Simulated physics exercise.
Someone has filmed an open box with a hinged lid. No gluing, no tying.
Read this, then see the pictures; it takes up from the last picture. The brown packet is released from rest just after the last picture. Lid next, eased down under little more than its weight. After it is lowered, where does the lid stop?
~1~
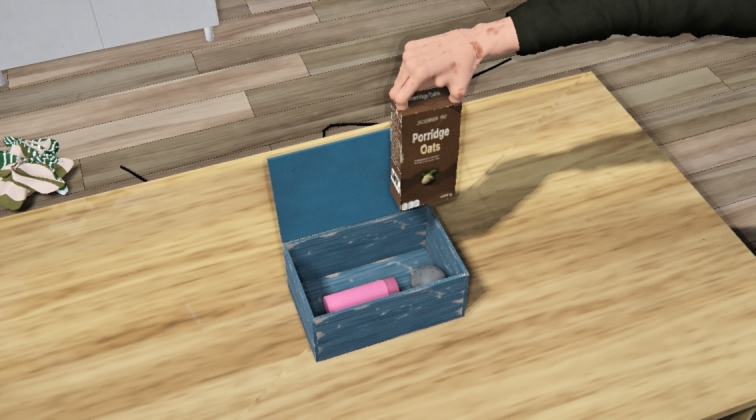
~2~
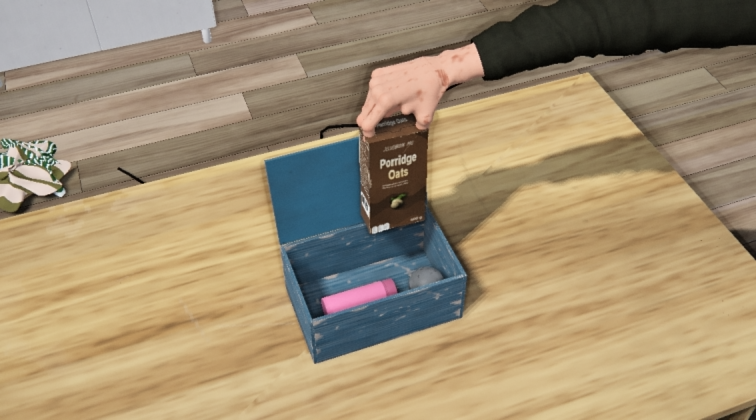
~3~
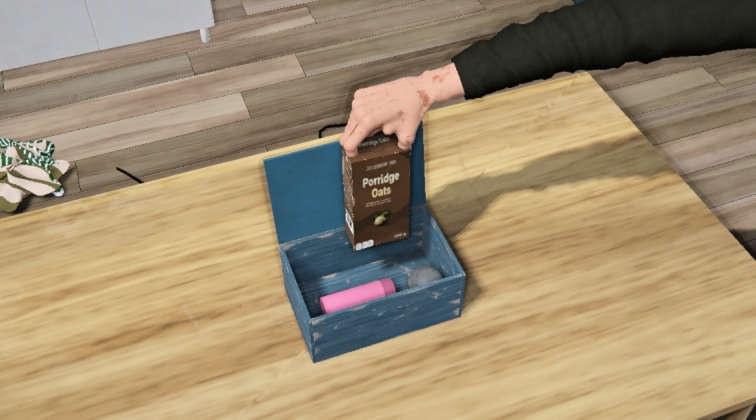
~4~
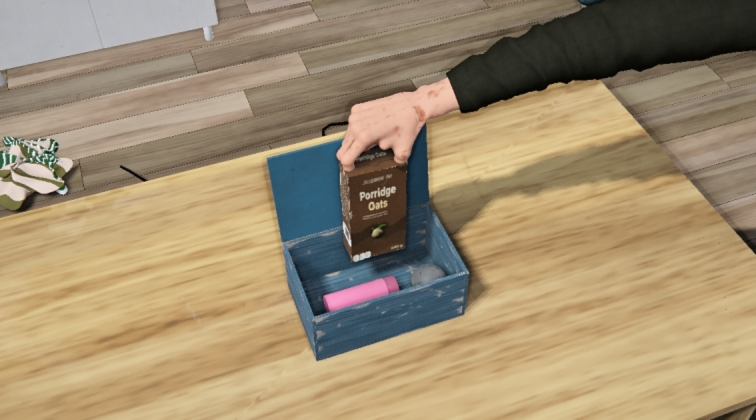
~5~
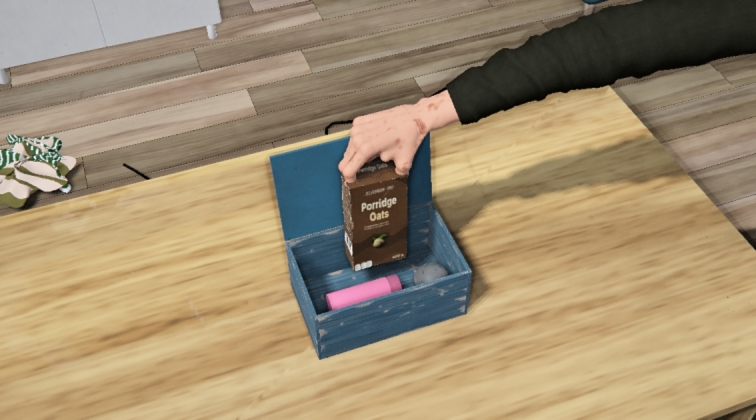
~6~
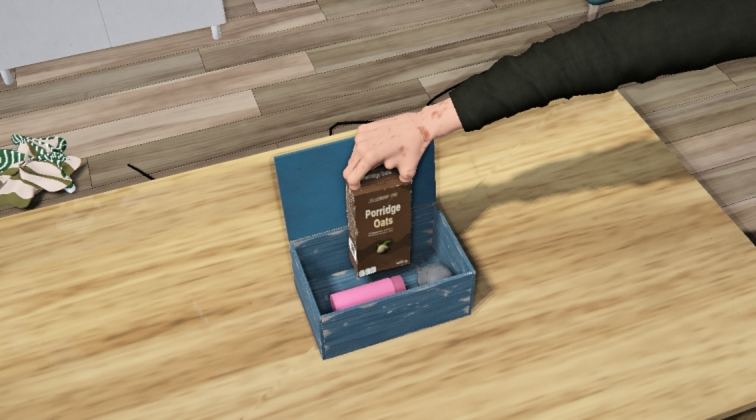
It stops short of closing.
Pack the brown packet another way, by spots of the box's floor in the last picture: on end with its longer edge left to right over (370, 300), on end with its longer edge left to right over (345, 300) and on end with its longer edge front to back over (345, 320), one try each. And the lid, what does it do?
In the first case it stays open; in the second case it stays open; in the third case it stays open.
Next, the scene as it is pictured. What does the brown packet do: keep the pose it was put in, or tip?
By the end it has leaned over.
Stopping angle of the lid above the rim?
The answer is about 20 degrees.
Then, 1.20 s later than the last frame, lid starting down; brown packet moved a little near (379, 239).
Then, 2.00 s later than the last frame, lid 46° above the rim; brown packet tilted by 24° near (388, 257).
Then, 3.00 s later than the last frame, lid 22° above the rim; brown packet tilted by 46° near (392, 273); pink shaker moved about its own width.
When it is over, lid 22° above the rim; lying over in the box, brown packet; moved from the start, pink shaker; grey ball as before. End places, in pixels of the last picture, brown packet near (392, 272).
